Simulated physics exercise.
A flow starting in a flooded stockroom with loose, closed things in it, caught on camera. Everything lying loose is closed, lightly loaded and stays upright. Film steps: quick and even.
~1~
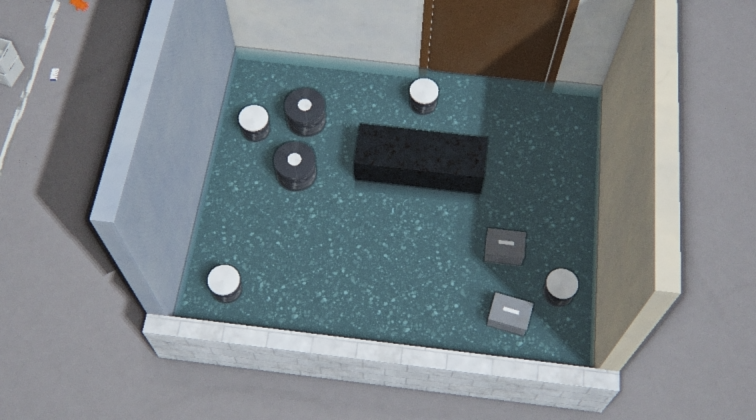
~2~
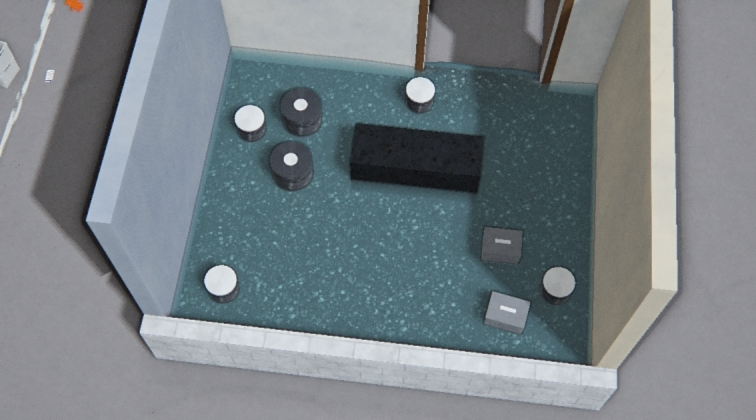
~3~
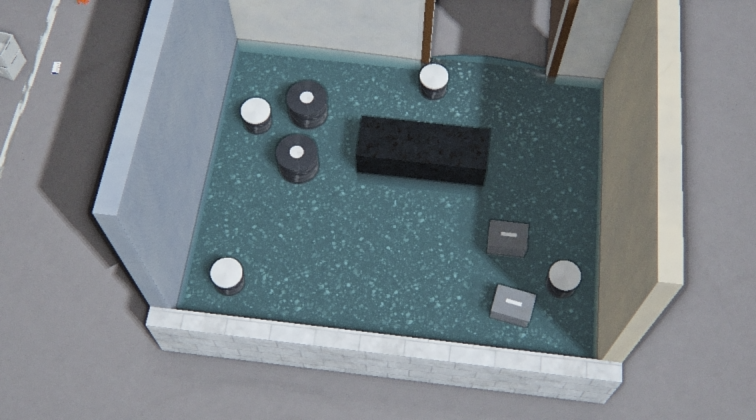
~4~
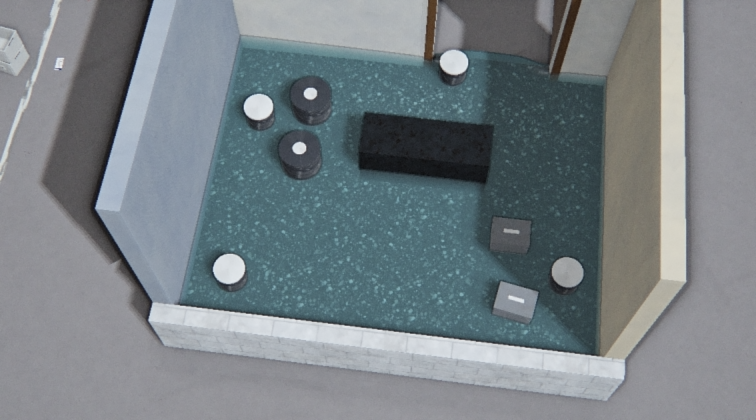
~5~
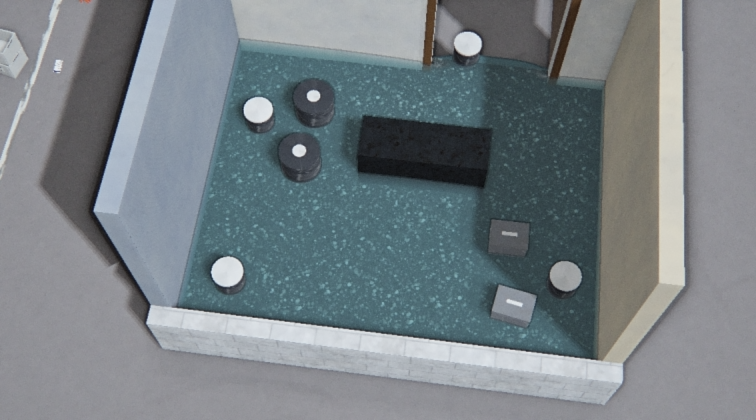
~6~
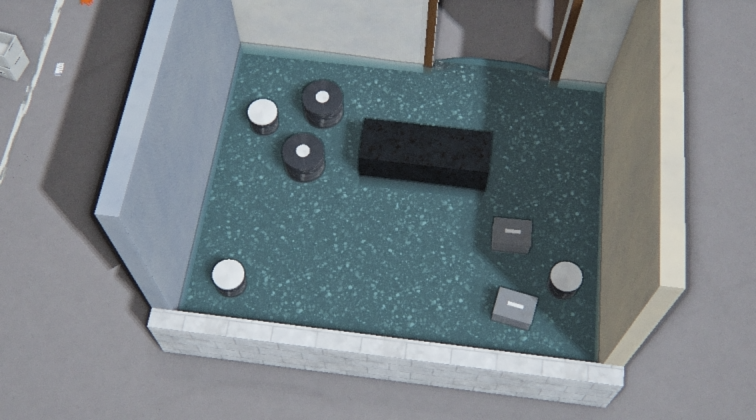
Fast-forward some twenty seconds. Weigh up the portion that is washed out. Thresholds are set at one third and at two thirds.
Well, what gets flushed out makes up a share of two thirds plus.
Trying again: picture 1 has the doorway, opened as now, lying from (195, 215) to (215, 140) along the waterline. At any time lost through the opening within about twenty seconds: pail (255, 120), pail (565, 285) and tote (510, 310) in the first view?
As listed: Carried outside, left behind, kept in.
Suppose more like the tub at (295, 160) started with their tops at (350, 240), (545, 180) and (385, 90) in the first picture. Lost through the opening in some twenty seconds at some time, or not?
Outcomes in turn are not expelled, expelled, expelled.
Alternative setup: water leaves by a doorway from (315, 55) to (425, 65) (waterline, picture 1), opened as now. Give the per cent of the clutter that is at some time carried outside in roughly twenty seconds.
I'd call it 60 per cent.
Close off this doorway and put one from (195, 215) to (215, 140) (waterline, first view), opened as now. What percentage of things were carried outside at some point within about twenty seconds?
My guess is close to 60 percent.
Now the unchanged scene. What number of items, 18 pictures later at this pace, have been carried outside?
4 of them.
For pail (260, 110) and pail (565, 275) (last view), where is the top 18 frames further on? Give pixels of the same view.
Estimated positions: (360, 66); (584, 148).
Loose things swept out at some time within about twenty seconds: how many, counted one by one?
Result - 7.
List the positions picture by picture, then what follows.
In the first frame, a tub at (305, 105), afloat; a tote at (506, 243), afloat; 0 of 8 have shifted.
In the second frame, a tub at (301, 105), afloat; a tote at (503, 242) floats; 0 of 8 have shifted.
In the third frame, a tub at (307, 98) floats; a tote at (509, 235), afloat; 1 of 8 have shifted.
In the fourth frame, a tub at (311, 94) floats; a tote at (511, 232), afloat; 1 of 8 have shifted.
In the fifth frame, a tub at (314, 96) floats, close to its start; a tote at (510, 234), afloat; 2 of 8 have shifted.
In the sixth frame, a tub at (322, 97) floats, close to its start; a tote at (513, 232), afloat, close to its start; 4 of 8 have shifted.
A moment on, 1 of 8 are out; 7 afloat.
Next, 4 of 8 are out; 4 afloat.
Later, 6 of 8 are out; 2 afloat.
In the end, 7 of 8 are out; 1 afloat.
